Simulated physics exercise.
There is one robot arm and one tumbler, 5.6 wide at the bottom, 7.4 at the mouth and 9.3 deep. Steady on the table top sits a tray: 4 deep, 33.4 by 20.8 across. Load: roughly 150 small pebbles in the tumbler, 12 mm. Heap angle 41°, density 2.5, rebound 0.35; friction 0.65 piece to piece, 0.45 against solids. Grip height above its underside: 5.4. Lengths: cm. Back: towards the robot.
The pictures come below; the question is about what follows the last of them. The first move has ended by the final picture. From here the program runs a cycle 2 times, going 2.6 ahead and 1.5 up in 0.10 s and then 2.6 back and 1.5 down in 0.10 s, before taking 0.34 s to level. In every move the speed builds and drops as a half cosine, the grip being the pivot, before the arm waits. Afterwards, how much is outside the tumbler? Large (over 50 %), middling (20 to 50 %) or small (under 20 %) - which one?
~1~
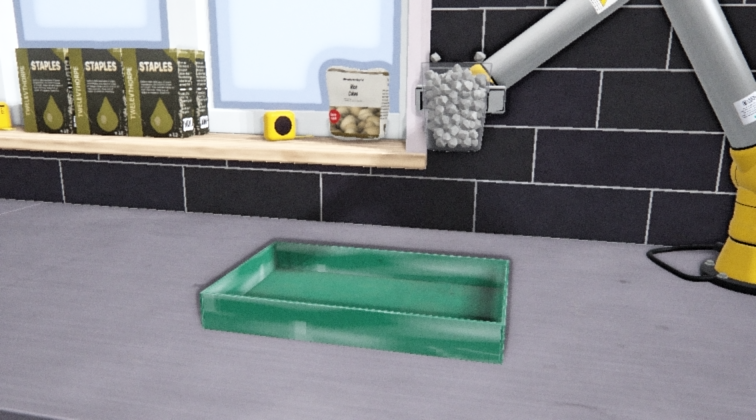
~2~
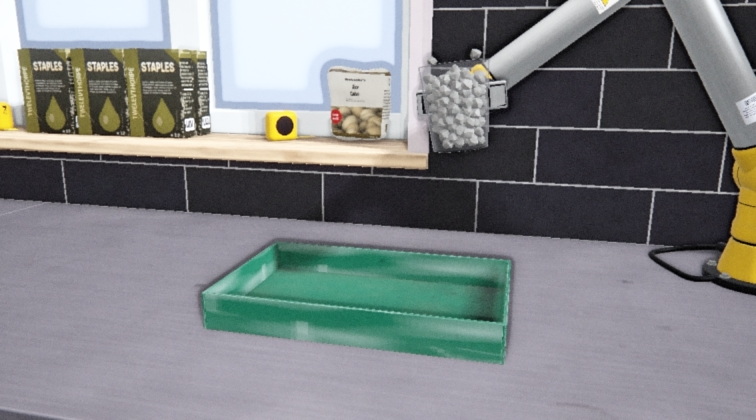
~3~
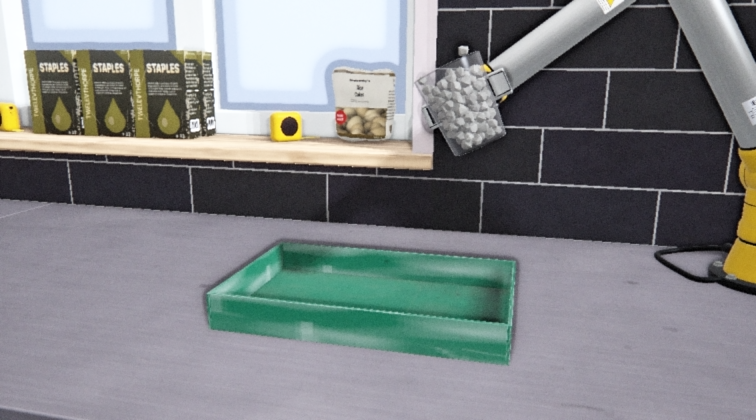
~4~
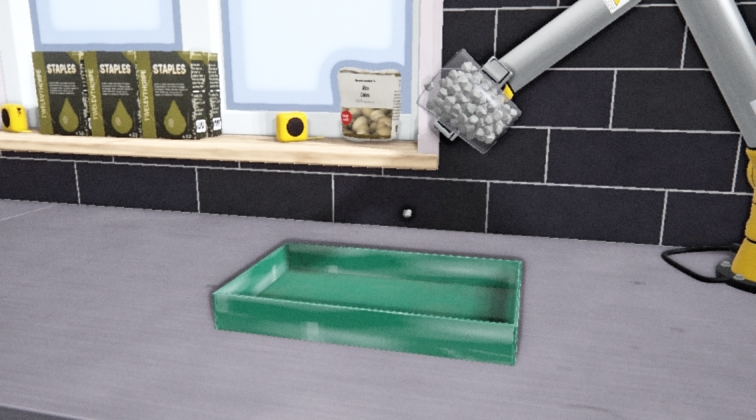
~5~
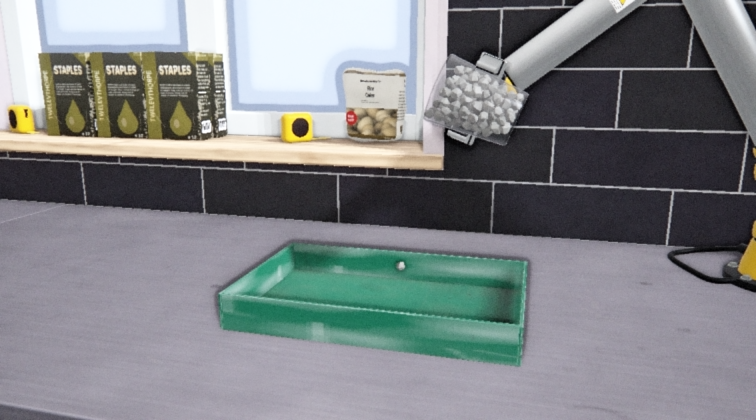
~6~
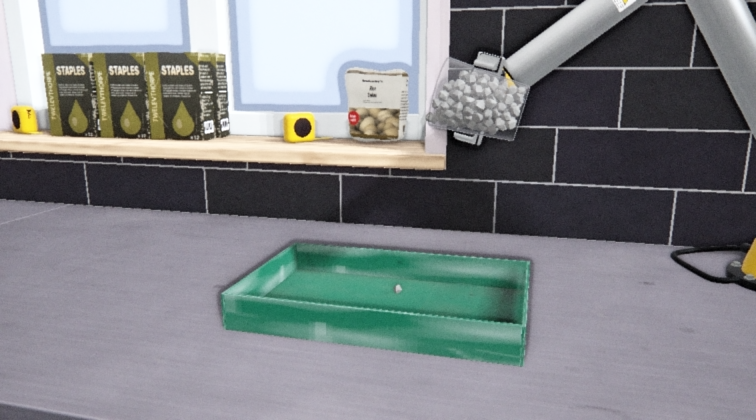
Large.
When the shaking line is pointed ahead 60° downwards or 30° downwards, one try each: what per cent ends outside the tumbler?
Try one gives about 10 in a hundred, try two about 25 in a hundred.
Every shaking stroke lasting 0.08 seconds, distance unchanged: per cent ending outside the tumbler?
It would come to around 80 %.
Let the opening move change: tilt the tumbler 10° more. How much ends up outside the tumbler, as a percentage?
About 85 %.
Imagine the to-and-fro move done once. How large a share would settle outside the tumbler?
Expected share: About 45 %.
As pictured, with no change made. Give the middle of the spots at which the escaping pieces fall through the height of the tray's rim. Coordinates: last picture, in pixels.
Look at roughly (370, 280) in the last picture.
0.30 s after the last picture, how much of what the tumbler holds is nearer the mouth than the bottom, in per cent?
That share comes to roughly 60 percent.
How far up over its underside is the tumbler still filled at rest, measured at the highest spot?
5.0 cm.
Then, 0.30 s after the last picture, tilted 76° forward, highest piece 29 above the table; 89 in the tumbler, 11 in the tray, 52 in flight or on a rim.
Then, 0.59 s after the last picture, tilted 30° forward, highest piece 28 above the table; 93 in the tray, 58 in the tumbler, 1 in flight or on a rim.
Then, 0.94 s after the last picture, level, highest piece 26 above the table; 94 in the tray, 58 in the tumbler.
Then, 1.99 s after the last picture, level, highest piece 26 above the table; 94 in the tray, 58 in the tumbler.
Final count, 94 in the tray, 58 in the tumbler. That is 62 % outside the tumbler.
